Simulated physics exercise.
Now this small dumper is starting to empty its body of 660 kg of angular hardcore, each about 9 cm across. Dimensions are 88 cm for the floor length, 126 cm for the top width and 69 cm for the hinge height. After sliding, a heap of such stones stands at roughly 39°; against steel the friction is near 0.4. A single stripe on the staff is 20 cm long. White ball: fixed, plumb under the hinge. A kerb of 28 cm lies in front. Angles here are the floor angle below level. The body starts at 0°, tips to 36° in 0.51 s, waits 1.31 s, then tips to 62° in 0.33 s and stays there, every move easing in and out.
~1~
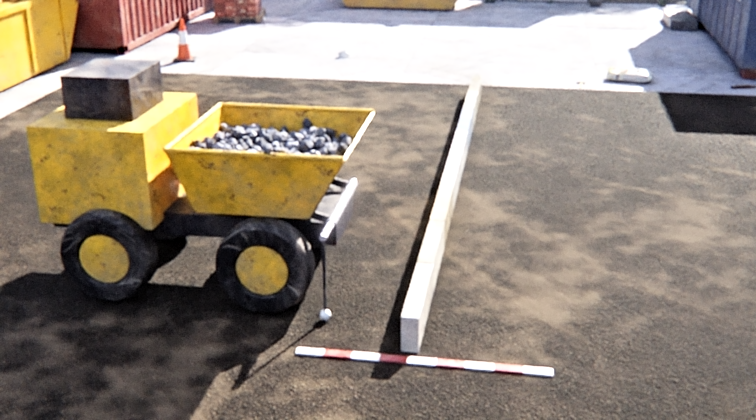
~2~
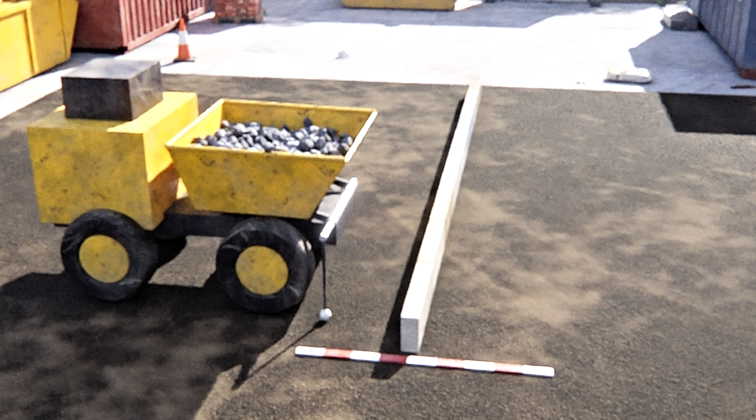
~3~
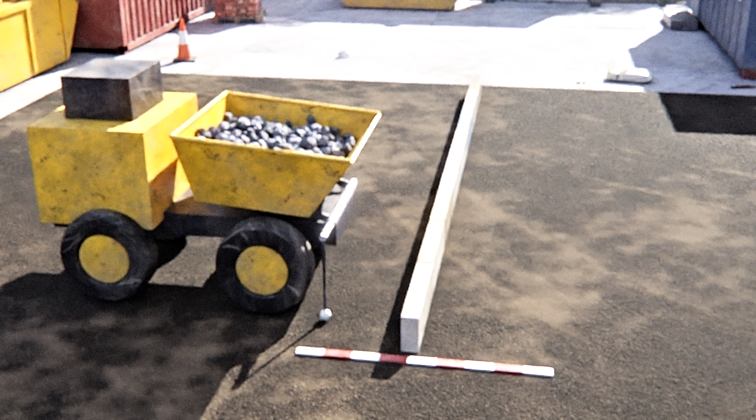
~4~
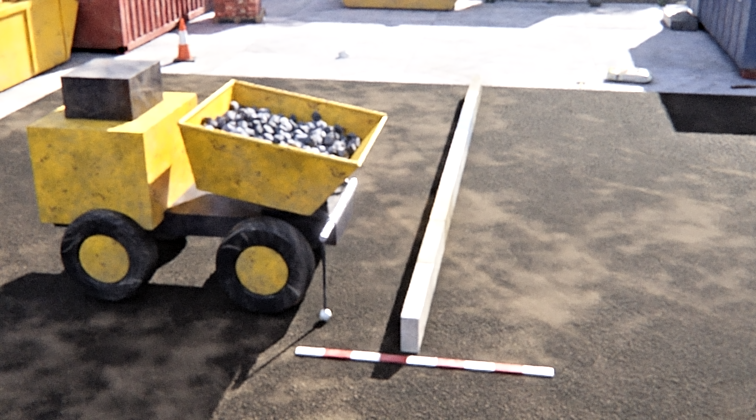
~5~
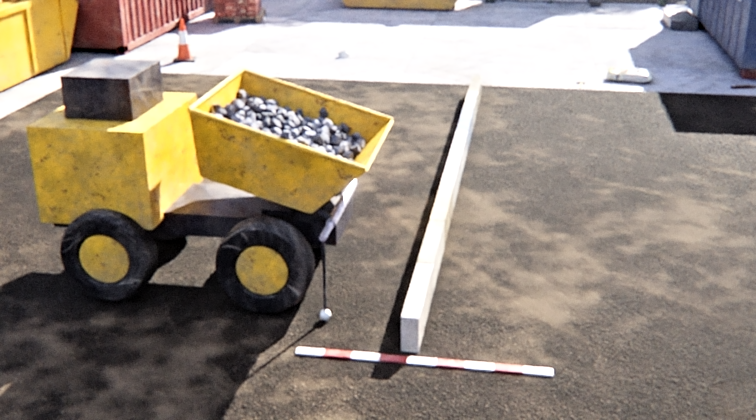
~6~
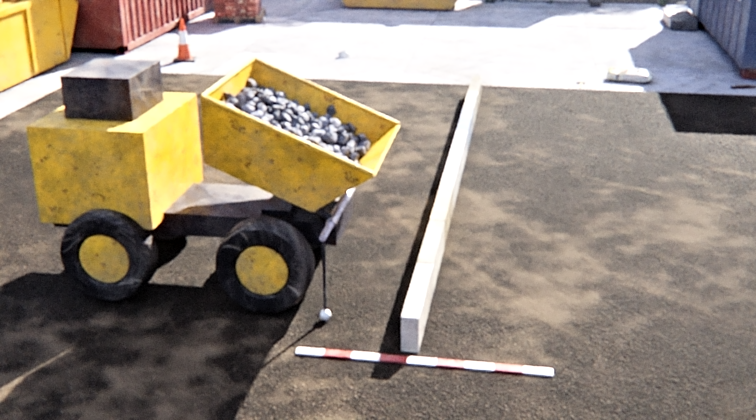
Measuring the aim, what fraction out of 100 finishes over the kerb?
Some 45 out of 100 finishes there.
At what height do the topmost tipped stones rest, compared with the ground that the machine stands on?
It rests some 36 cm higher than the ground the machine stands on.
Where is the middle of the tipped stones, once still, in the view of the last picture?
The resting stones are centred at roughly (476, 287).
A little later the floor is at 32°; 100 % in the body; the foremost stones are at (361, 170).
Then the floor is at 36°; 100 % in the body; the foremost stones are at (367, 173).
Later still the floor is at 62°; 81 % in the body, 4 % on this side of the kerb, 15 % over the kerb; the foremost stones are at (497, 300).
In the end the floor is at 62°; 54 % in the body, 2 % on this side of the kerb, 44 % over the kerb; the foremost stones are at (606, 289).
